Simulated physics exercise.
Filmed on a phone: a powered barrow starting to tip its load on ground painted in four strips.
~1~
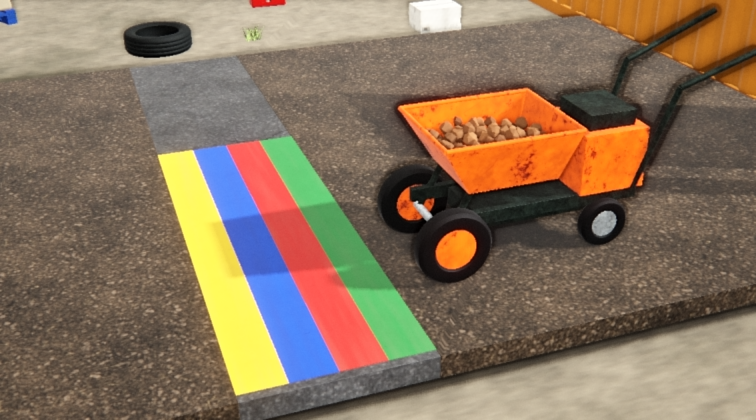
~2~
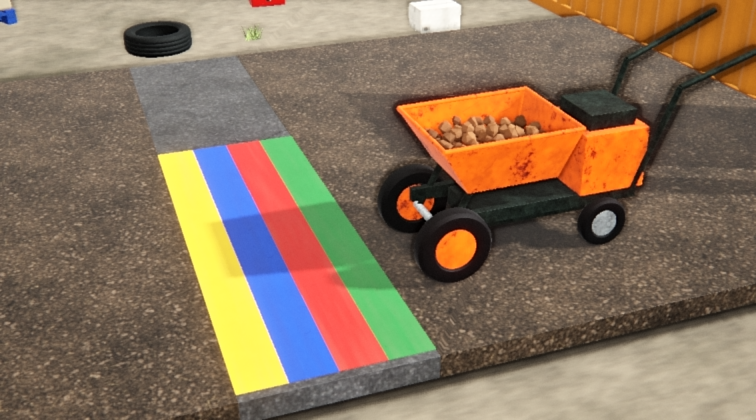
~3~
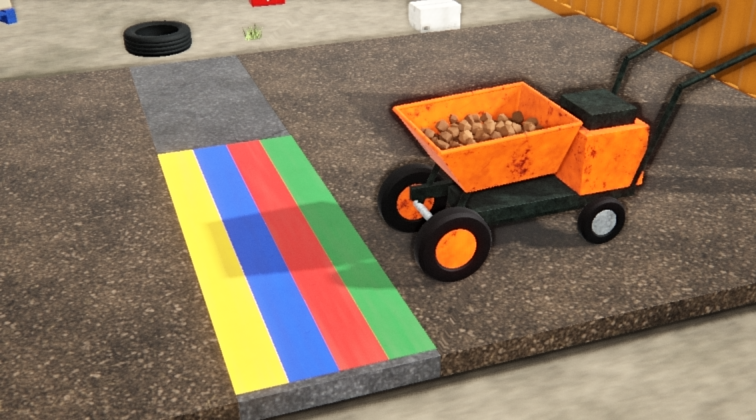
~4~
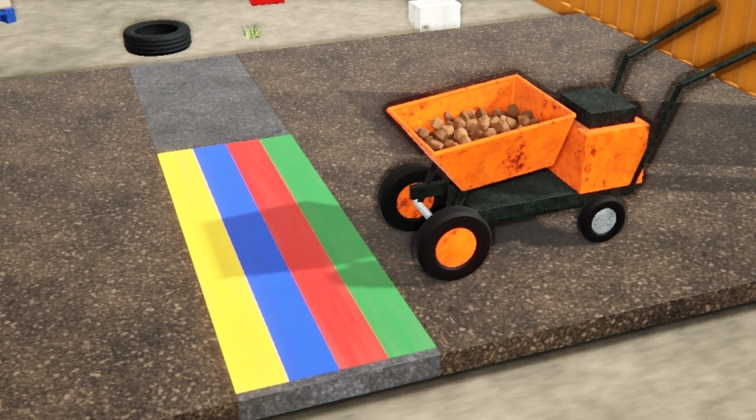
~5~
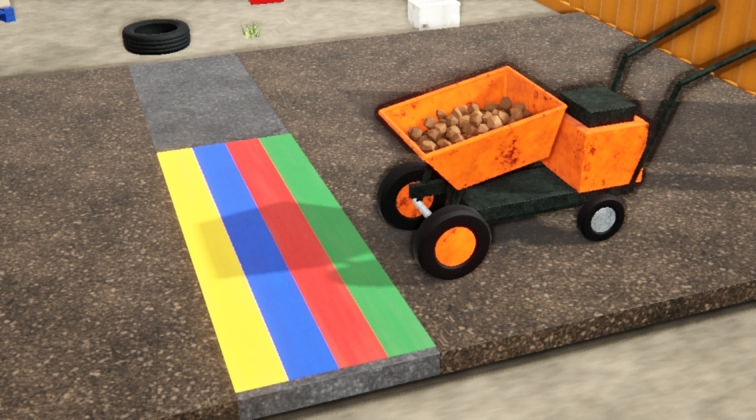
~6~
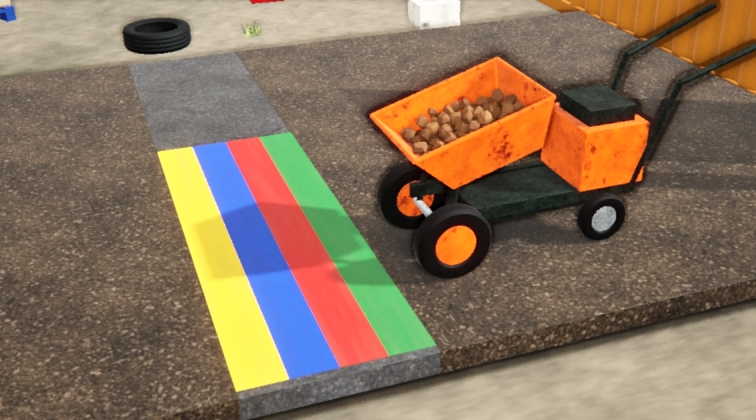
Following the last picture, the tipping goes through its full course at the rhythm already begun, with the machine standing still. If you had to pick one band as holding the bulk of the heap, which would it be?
I would pick red.
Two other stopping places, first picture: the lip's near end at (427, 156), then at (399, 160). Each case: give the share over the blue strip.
In order: 40 % and 50 %.
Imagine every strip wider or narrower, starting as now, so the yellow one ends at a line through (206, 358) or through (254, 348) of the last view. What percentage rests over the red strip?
The first painting gives around 50 per cent, the second around 40 per cent.
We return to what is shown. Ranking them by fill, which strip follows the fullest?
It's the blue strip next.
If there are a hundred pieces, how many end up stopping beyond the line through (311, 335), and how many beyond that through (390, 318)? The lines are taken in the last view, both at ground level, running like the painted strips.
Estimate: 30 %, then 100 %.
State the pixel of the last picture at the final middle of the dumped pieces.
Centre at rest: Close to (299, 266).
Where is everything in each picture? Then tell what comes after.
The first frame shows lip of the skip (446, 153), level; top of the load (488, 143), clay clods; green strip (390, 318); red strip (344, 328); blue strip (296, 338); yellow strip (248, 348).
The second frame shows lip of the skip (445, 153), level; top of the load (493, 130).
The third frame shows lip of the skip (440, 154), tipped barely; top of the load (500, 128).
The fourth frame shows lip of the skip (434, 155), tipped a little; top of the load (495, 123).
The fifth frame shows lip of the skip (424, 158), tipped a little; top of the load (487, 118).
The sixth frame shows lip of the skip (415, 162), tipped clearly; top of the load (505, 116); green strip (390, 314); red strip (344, 324); blue strip (297, 334); yellow strip (248, 344).
Just after the last frame, skip tipped steeply; every one in the skip.
A moment on, skip tipped right over; the larger part in the skip; about a tenth over the red strip; about a tenth over the blue strip.
Further on, skip tipped right over; about a tenth in the skip; roughly half over the red strip; roughly a quarter over the blue strip; about a tenth over the yellow strip; just a few off the paint.
When it is over, skip tipped right over; just a few in the skip; about a tenth over the green strip; roughly half over the red strip; roughly a quarter over the blue strip; about a tenth over the yellow strip; just a few off the paint.
